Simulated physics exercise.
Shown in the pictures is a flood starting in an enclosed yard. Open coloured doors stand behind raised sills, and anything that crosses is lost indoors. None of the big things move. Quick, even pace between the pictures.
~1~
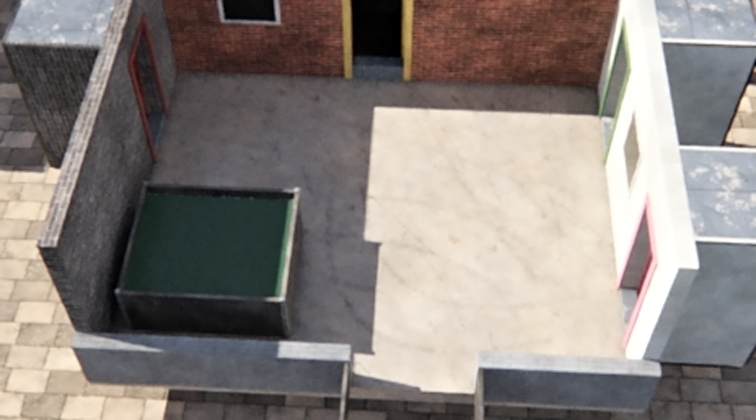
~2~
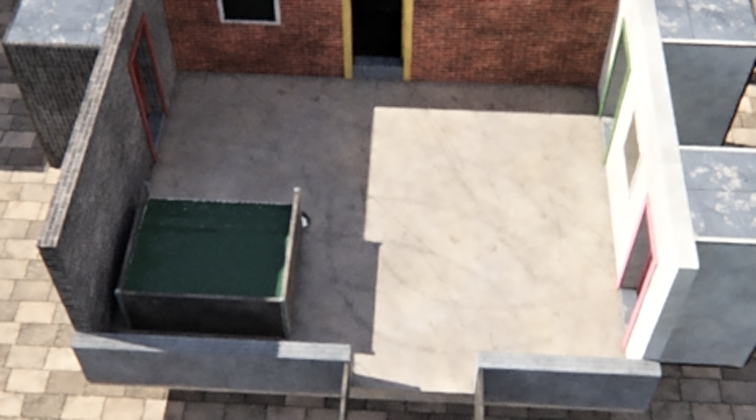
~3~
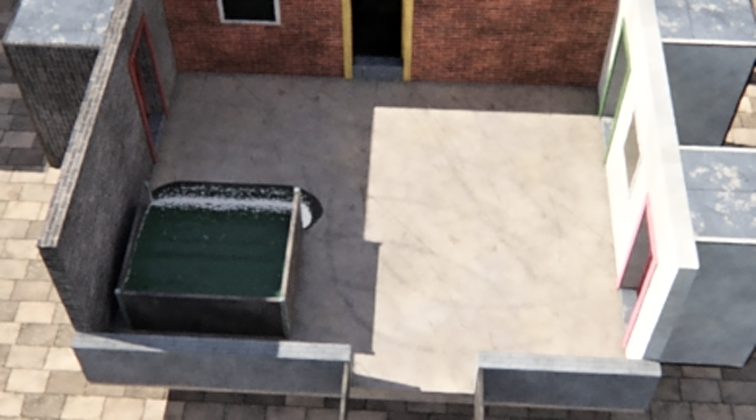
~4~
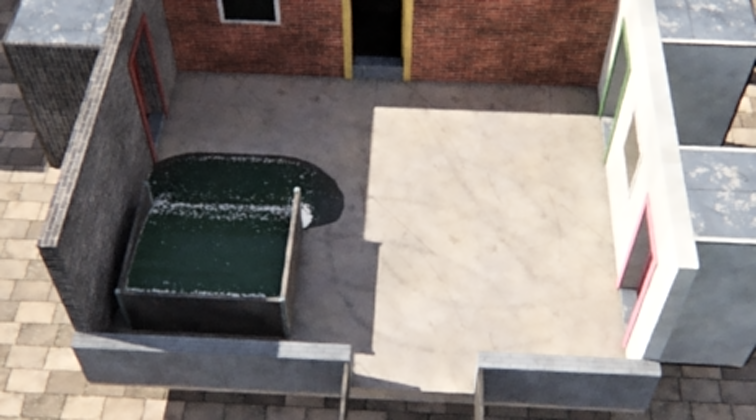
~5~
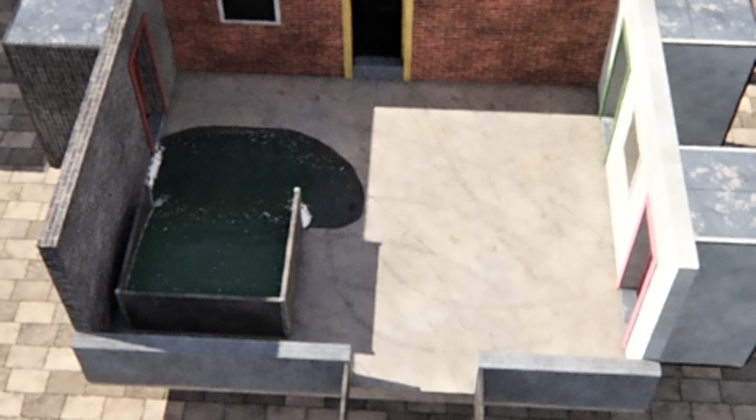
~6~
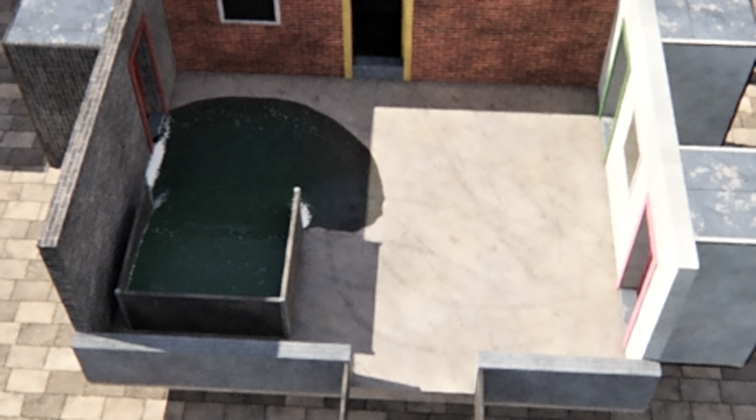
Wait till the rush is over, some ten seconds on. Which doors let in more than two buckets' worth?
In order: Green door: Over two buckets; pink door: Over two buckets; yellow door: Two buckets or fewer; red door: Over two buckets.
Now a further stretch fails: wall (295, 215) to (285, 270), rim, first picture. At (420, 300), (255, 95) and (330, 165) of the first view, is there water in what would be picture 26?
The first spot is soaked, the second spared and the third spared.
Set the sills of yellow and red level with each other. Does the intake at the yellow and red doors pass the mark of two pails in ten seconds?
Yellow: Exceeds the limit; red: Falls short.
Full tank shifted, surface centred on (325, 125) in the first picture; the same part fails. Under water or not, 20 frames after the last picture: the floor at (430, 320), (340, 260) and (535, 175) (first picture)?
Check in sequence: Still parched, still parched, soaked through.
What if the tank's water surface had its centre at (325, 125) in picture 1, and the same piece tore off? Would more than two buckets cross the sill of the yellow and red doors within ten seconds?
Briefly, the yellow door overshoots and the red door overshoots.
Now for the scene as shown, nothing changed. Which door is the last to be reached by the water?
It's the door marked pink.
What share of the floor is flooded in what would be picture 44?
Around 90 percent, give or take.
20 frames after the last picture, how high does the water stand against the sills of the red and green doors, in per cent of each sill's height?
First 180 percent, then 270 percent.
A moment on, water covers 35 % of the floor; the green door not reached, the pink door not reached, the yellow door wet at the sill, nothing in, the red door under two buckets in.
Next, water covers 40 % of the floor; the green door not reached, the pink door not reached, the yellow door wet at the sill, nothing in, the red door under two buckets in.
Then, water covers 55 % of the floor; the green door under two buckets in, the pink door not reached, the yellow door wet at the sill, nothing in, the red door over two buckets in.
Later, water covers 90 % of the floor; the green door far over two buckets in, the pink door under two buckets in, the yellow door wet at the sill, nothing in, the red door far over two buckets in.
In the end, water covers 100 % of the floor; the green door far over two buckets in, the pink door over two buckets in, the yellow door wet at the sill, nothing in, the red door far over two buckets in.
